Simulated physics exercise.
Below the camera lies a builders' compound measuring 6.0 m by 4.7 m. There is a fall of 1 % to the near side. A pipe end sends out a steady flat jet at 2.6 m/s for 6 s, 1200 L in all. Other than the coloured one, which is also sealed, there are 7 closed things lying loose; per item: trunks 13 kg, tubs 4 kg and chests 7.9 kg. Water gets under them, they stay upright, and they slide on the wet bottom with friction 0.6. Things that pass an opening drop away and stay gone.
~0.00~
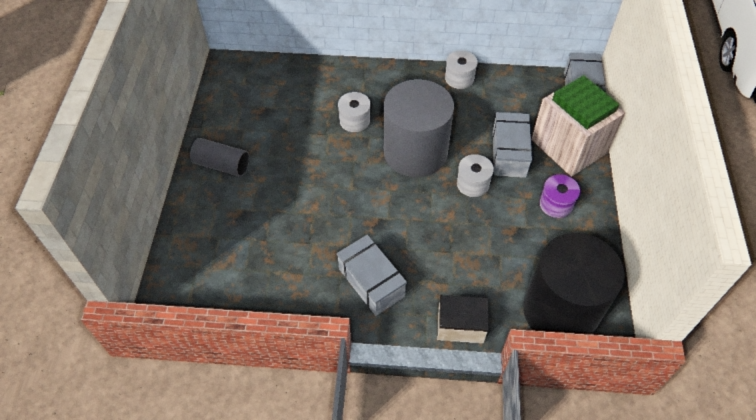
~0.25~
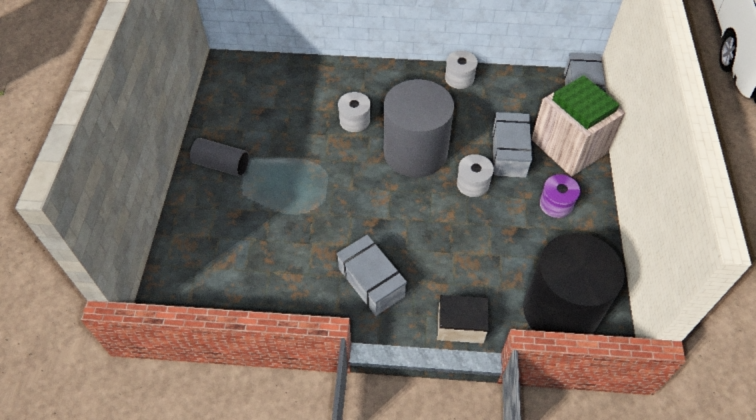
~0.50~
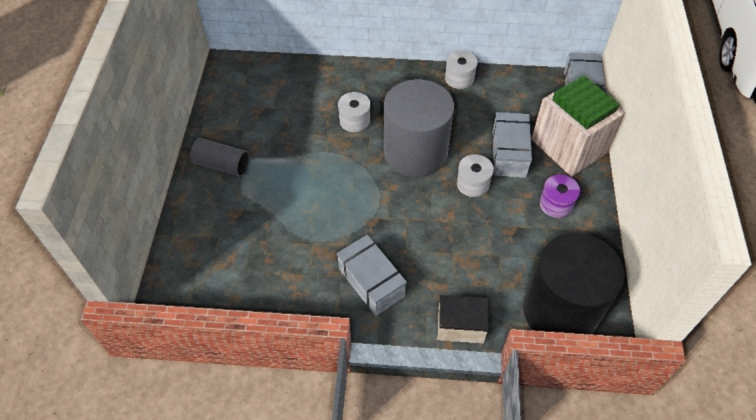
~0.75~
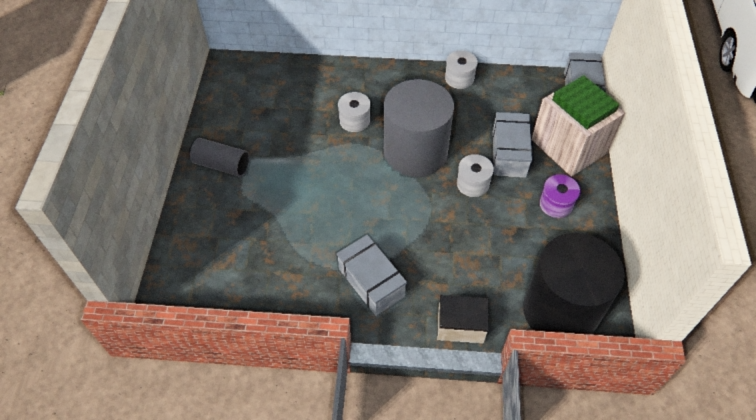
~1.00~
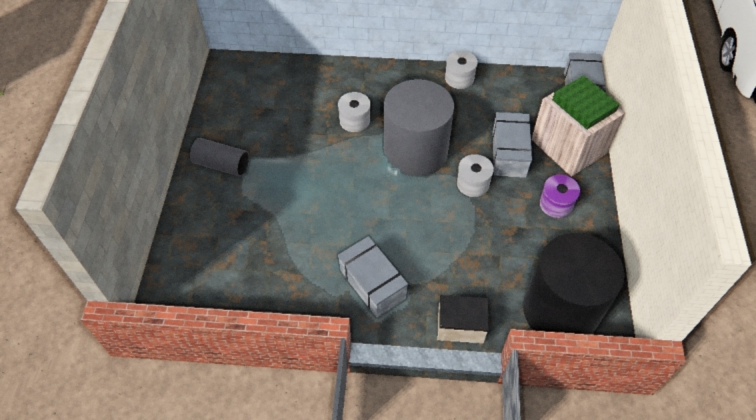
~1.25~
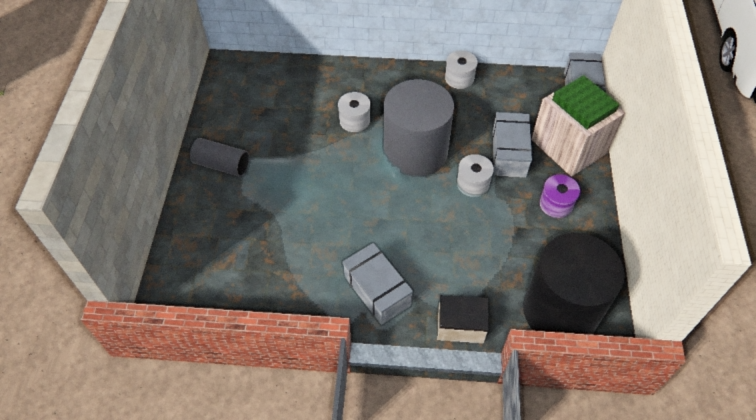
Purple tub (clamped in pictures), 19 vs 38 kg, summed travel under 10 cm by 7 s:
Lighter suffices.
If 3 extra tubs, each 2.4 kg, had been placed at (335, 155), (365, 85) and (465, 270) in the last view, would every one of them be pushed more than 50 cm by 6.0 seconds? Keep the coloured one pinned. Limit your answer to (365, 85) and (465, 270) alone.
Taking them in that order, they come out larger and larger.
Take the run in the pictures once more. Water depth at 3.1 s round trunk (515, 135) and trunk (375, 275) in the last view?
Depth approx. 1 cm / 4 cm.
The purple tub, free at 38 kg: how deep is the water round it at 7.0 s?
Depth: Approx. 10 cm.
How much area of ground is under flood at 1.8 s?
Roughly 9.5 m2 of it is wet.
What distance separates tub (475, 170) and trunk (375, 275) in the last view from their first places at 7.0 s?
So the first one has shifted 20 cm and the other is washed out.
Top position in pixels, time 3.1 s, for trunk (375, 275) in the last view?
Around (419, 350).
After 1.8 s the purple tub would be 0 cm from its start with 19 kg and 0 cm from its start with 38 kg; 1 cm of water round it then.
After 3.1 s the purple tub would be 0 cm from its start with 19 kg and 0 cm from its start with 38 kg; 3 cm of water round it then.
After 4.9 s the purple tub would be 0 cm from its start with 19 kg and 0 cm from its start with 38 kg; 5 cm of water round it then.
After 7.0 s the purple tub would be 2 cm from its start with 19 kg and 0 cm from its start with 38 kg; 10 cm of water round it then.
